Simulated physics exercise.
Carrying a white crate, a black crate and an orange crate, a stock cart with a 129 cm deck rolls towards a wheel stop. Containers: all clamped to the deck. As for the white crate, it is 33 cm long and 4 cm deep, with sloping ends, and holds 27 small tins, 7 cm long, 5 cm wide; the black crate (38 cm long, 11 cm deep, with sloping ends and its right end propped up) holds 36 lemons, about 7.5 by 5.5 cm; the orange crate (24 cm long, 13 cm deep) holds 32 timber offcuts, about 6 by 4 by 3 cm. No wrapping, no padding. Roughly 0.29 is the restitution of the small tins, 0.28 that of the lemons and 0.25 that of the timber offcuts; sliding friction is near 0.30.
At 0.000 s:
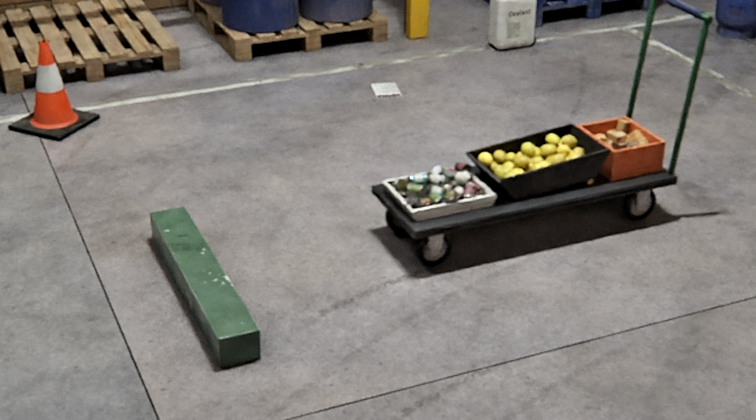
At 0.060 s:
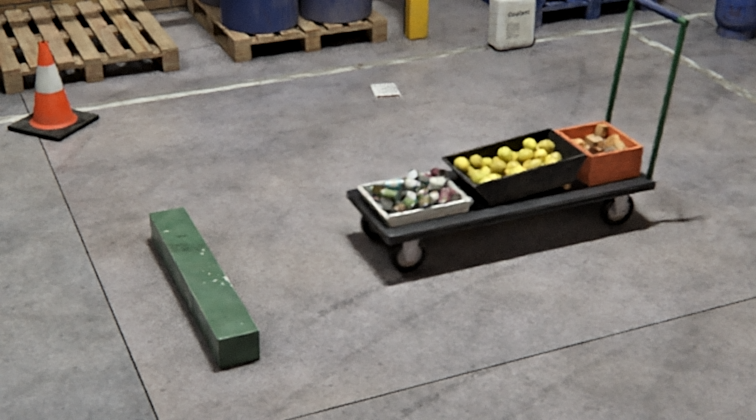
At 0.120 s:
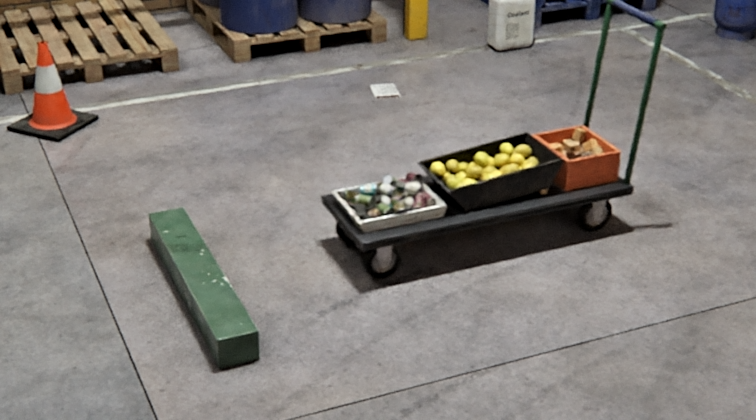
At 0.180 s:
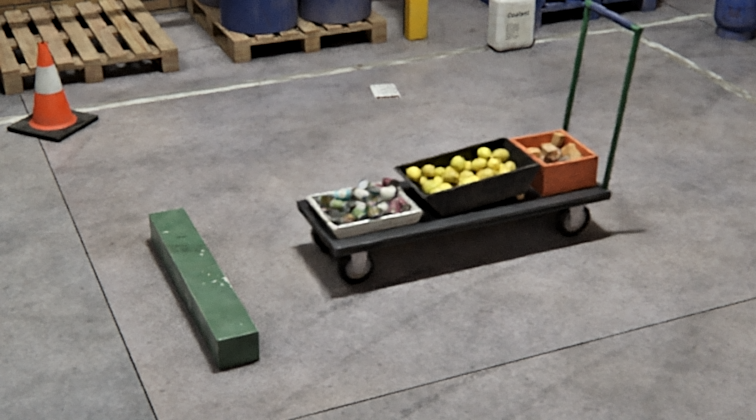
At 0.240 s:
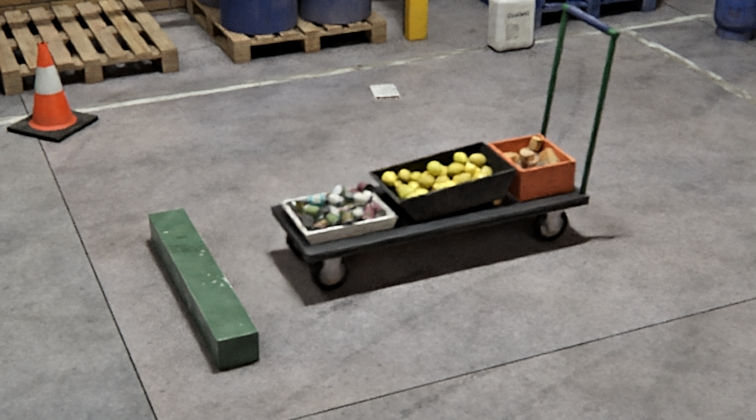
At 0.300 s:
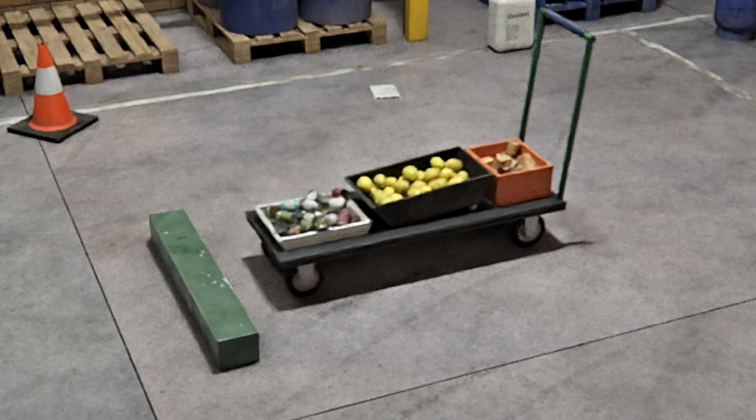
The footage shows a flat cart with a green handle rolling left across a concrete floor, steadily nearing a green block while carrying a white crate of small items, a black crate of lemons and an orange crate of chunks.
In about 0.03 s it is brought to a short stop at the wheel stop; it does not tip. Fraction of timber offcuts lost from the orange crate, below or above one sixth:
Escapees number beneath one in six.
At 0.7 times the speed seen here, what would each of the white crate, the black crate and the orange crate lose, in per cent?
In that case the white crate sheds 20 per cent, the black crate 0 per cent and the orange crate 0 per cent.
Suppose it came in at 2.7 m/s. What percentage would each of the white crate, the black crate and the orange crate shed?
White crate 60 %, black crate 40 %, orange crate 10 %.
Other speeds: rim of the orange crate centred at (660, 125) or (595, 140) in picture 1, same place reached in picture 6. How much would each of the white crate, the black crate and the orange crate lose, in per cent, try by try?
White crate: 60 / 30 percent; black crate: 40 / 0 percent; orange crate: 10 / 0 percent.
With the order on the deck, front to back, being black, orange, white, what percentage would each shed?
In that arrangement the white crate sheds 20 per cent of its load, the black crate 10 per cent, and the orange crate 0 per cent.
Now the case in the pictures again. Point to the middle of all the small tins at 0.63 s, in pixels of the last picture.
The middle is around (230, 228).
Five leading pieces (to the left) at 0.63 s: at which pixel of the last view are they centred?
Roughly at (190, 234).
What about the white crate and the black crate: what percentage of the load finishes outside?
For the white crate it's 35 %, and for the black crate it's 15 %.
After 0.41 s, the wheels strike.
After 0.51 s, the white crate is down by 2 of 27, the black crate has all 36 and the orange crate is down by 1 of 32.
After 0.63 s, the white crate is down by 8 of 27, the black crate is down by 4 of 36 and the orange crate is down by 1 of 32.
After 0.86 s, the white crate is down by 10 of 27, the black crate is down by 6 of 36 and the orange crate is down by 1 of 32.
Final count (at 1.36 s), the white crate is down by 10 of 27, the black crate is down by 6 of 36 and the orange crate is down by 1 of 32. Asked share, 1 of 32, 3 per cent.
